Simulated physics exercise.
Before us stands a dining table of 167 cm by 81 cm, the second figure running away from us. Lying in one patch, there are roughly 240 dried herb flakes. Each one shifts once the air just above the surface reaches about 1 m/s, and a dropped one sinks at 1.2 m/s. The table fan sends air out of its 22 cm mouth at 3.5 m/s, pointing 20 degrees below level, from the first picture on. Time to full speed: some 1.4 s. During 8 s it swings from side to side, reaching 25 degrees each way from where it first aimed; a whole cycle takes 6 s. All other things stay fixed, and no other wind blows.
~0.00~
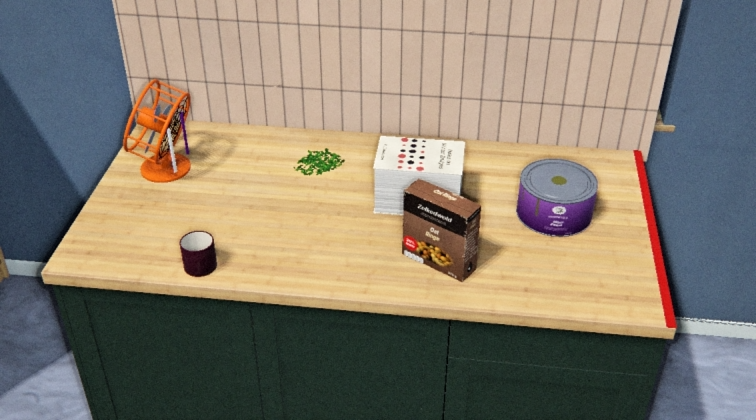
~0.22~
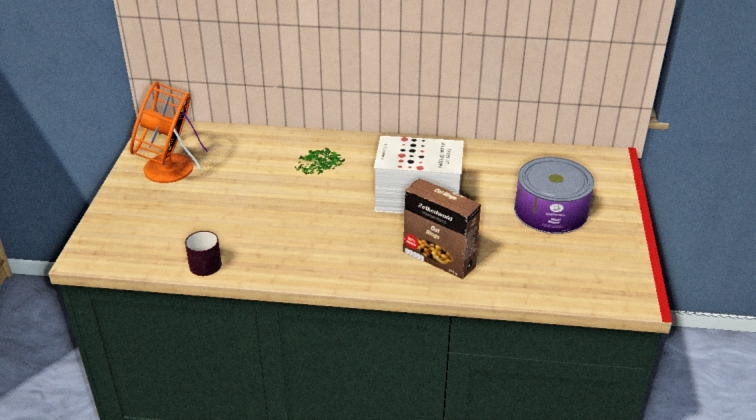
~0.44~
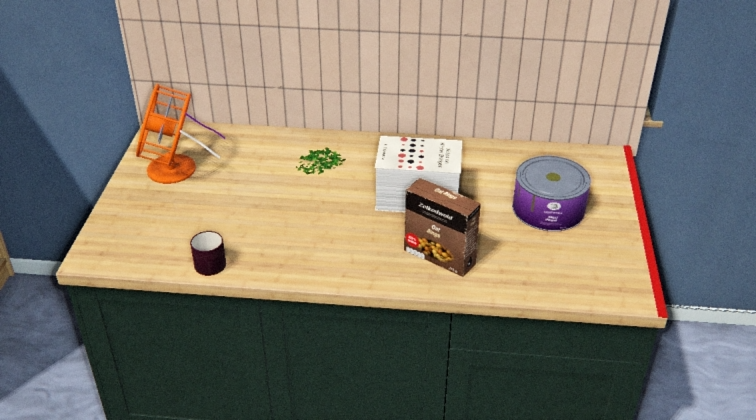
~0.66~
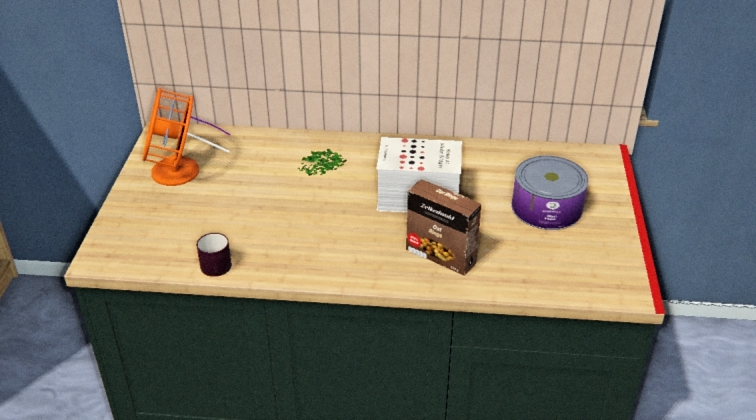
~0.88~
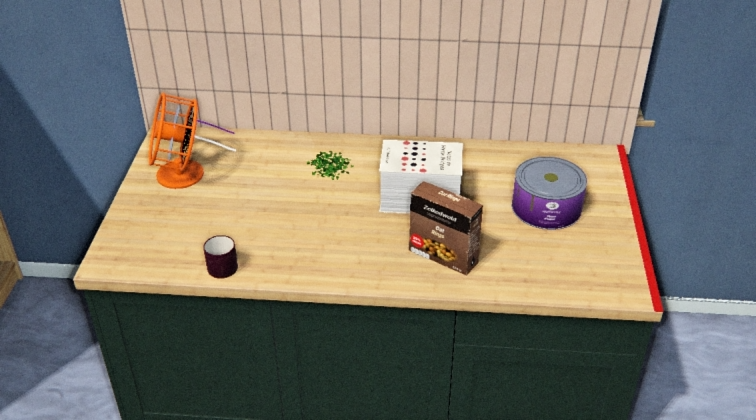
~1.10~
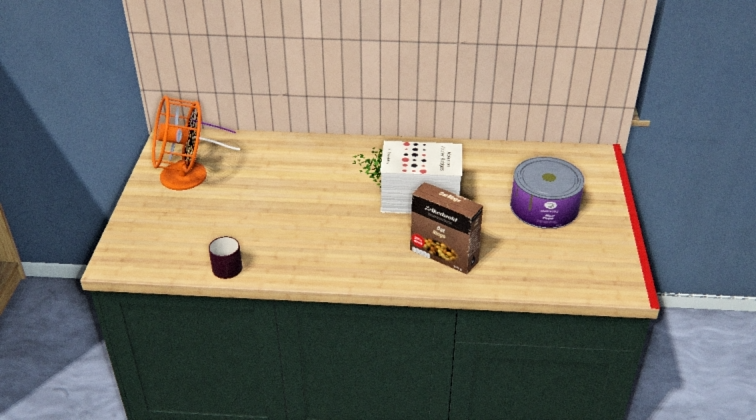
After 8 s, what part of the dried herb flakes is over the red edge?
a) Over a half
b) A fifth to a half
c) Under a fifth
Over a half (a).
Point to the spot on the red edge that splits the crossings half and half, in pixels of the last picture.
Median crossing, approx. (630, 185).
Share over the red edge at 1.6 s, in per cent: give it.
About 0 per cent.
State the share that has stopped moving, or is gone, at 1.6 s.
I reckon around 5 per cent.
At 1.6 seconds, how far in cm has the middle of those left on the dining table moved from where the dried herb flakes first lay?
Measured offset: Approx. 85 cm.
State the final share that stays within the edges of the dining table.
Roughly 15 %.
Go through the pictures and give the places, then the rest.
The middle of the dried herb flakes is near (318, 163), none has stirred yet and the mouth of the table fan is at (158, 122), in the first picture.
The middle of the dried herb flakes is near (319, 162), none has stirred yet and the red edge is centred on (652, 225), in the second picture.
The middle of the dried herb flakes is near (320, 162), none has stirred yet, the top of a book is at (419, 154) and the top of a mug is at (207, 241), in the third picture.
The middle of the dried herb flakes is near (321, 163), none has stirred yet and the head of the table fan has turned about 16 degrees towards the back, in the fourth picture.
The middle of the dried herb flakes is near (330, 164), the farthest in sight from the table fan is at (352, 166) and about 35 % have left their places, in the fifth picture.
The middle of the dried herb flakes is near (385, 164), the farthest in sight from the table fan is at (382, 151), all have left their places and the head of the table fan has turned about 23 degrees towards the back, in the sixth picture.
After 1.6 s, 100 % are still on the top, 0 % are over the red edge; the middle of those left on the top is near (584, 181).
After 2.6 s, 21 % are still on the top, 79 % are over the red edge; the middle of those left on the top is near (522, 192).
After 4.4 s, 17 % are still on the top, 82 % are over the red edge; the middle of those left on the top is near (522, 192).
After 8.0 s, at the end, 85 % are over the red edge.
